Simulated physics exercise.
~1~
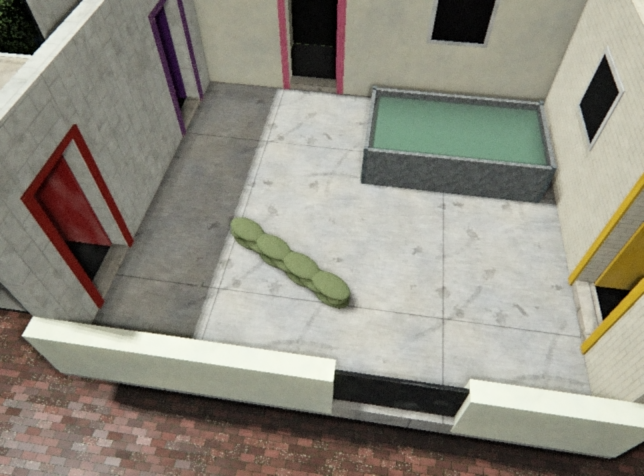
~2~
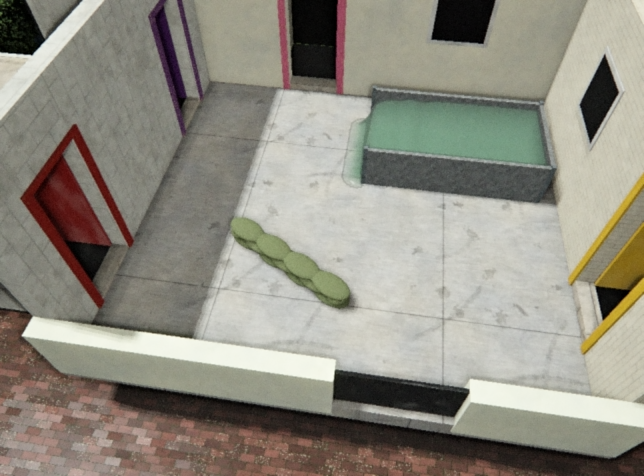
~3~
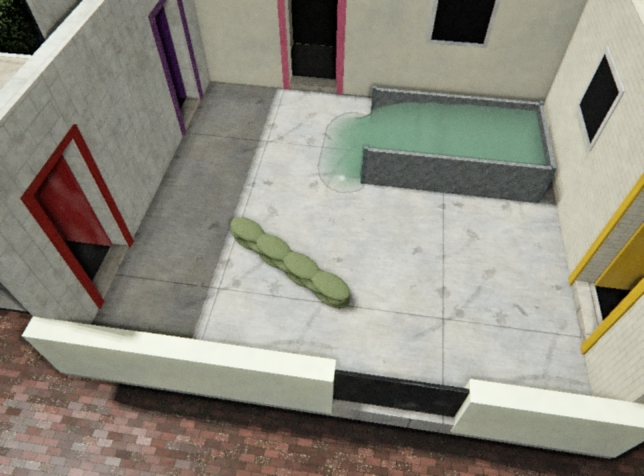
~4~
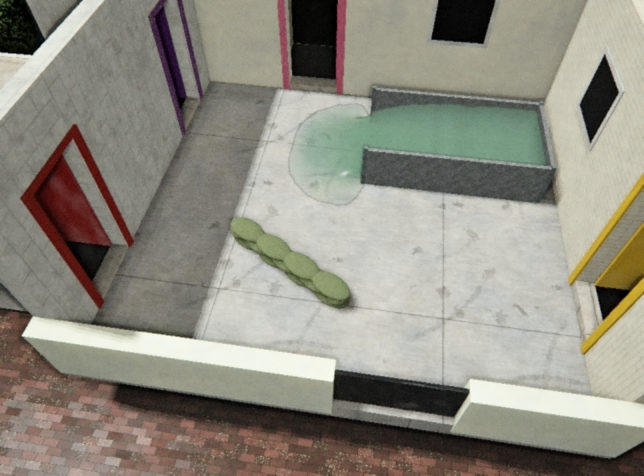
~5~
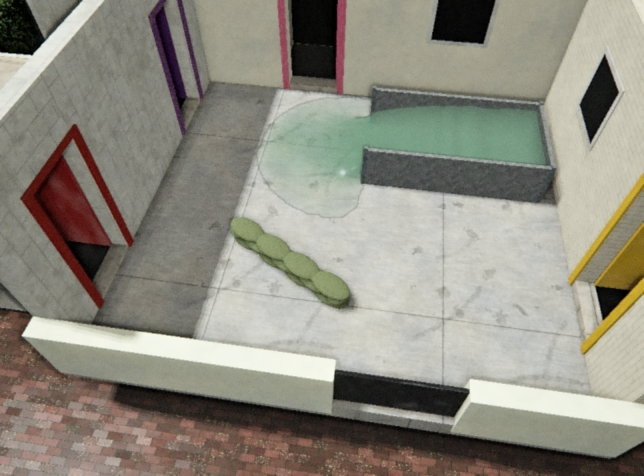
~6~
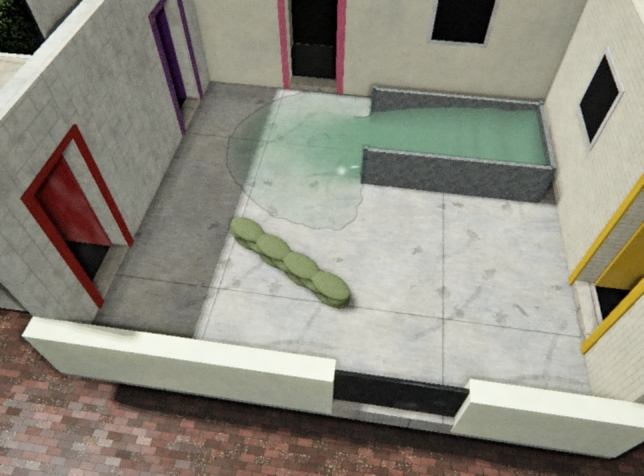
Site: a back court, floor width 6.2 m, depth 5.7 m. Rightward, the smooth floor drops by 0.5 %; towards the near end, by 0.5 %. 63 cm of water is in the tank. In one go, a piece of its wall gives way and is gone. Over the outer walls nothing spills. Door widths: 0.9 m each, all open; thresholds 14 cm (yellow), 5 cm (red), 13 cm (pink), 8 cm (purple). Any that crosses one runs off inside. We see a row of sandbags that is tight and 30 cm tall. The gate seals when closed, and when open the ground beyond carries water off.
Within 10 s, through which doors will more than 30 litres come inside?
Outcome: Yellow door: Within the allowance. Red door: Beyond the allowance. Pink door: Within the allowance. Purple door: Beyond the allowance.
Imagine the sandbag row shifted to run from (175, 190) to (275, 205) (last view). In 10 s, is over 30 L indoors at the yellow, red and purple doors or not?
Well, the yellow one is within bounds, the red one is within bounds, and the purple one is more than allowed.
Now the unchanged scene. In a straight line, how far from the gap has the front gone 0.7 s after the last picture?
Roughly 3.6 metres out.
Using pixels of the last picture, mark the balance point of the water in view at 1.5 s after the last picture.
About (337, 154).
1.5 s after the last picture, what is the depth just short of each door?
Readings (cm): Yellow = 0; red = 8; pink = 15; purple = 30.
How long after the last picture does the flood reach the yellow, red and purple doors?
Arrival times: Yellow 5.5 seconds, red 1.2 seconds, purple 0.3 seconds.
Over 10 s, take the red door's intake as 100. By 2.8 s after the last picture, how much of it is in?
By then it's near 20% of the total.
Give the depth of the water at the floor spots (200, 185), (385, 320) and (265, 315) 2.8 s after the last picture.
Approximately 15, 0 and 0 centimetres, going through them in turn.
Then, 0.7 s after the last picture water covers 35 % of the floor and is deepest (28 cm) near (358, 164); yellow door not reached, red door not reached, pink door 13 cm at the sill, 0 L in, purple door 15 cm at the sill, 17 L in.
Then, 1.5 s after the last picture water covers 40 % of the floor and is deepest (34 cm) near (196, 112); yellow door not reached, red door 8 cm at the sill, 0 L in, pink door 15 cm at the sill, 1 L in, purple door 30 cm at the sill, 95 L in.
Then, 2.8 s after the last picture water covers 45 % of the floor and is deepest (26 cm) near (261, 99); yellow door not reached, red door 10 cm at the sill, 16 L in, pink door 10 cm at the sill, 4 L in, purple door 24 cm at the sill, 245 L in.
Then, 5.3 s after the last picture water covers 75 % of the floor and is deepest (16 cm) near (150, 358); yellow door not reached, red door 9 cm at the sill, 34 L in, pink door 9 cm at the sill, 5 L in, purple door 10 cm at the sill, 333 L in.
Then, 9.3 s after the last picture water covers 95 % of the floor and is deepest (16 cm) near (549, 185); yellow door 11 cm at the sill, 0 L in, red door 8 cm at the sill, 78 L in, pink door 5 cm at the sill, 5 L in, purple door 4 cm at the sill, 337 L in.
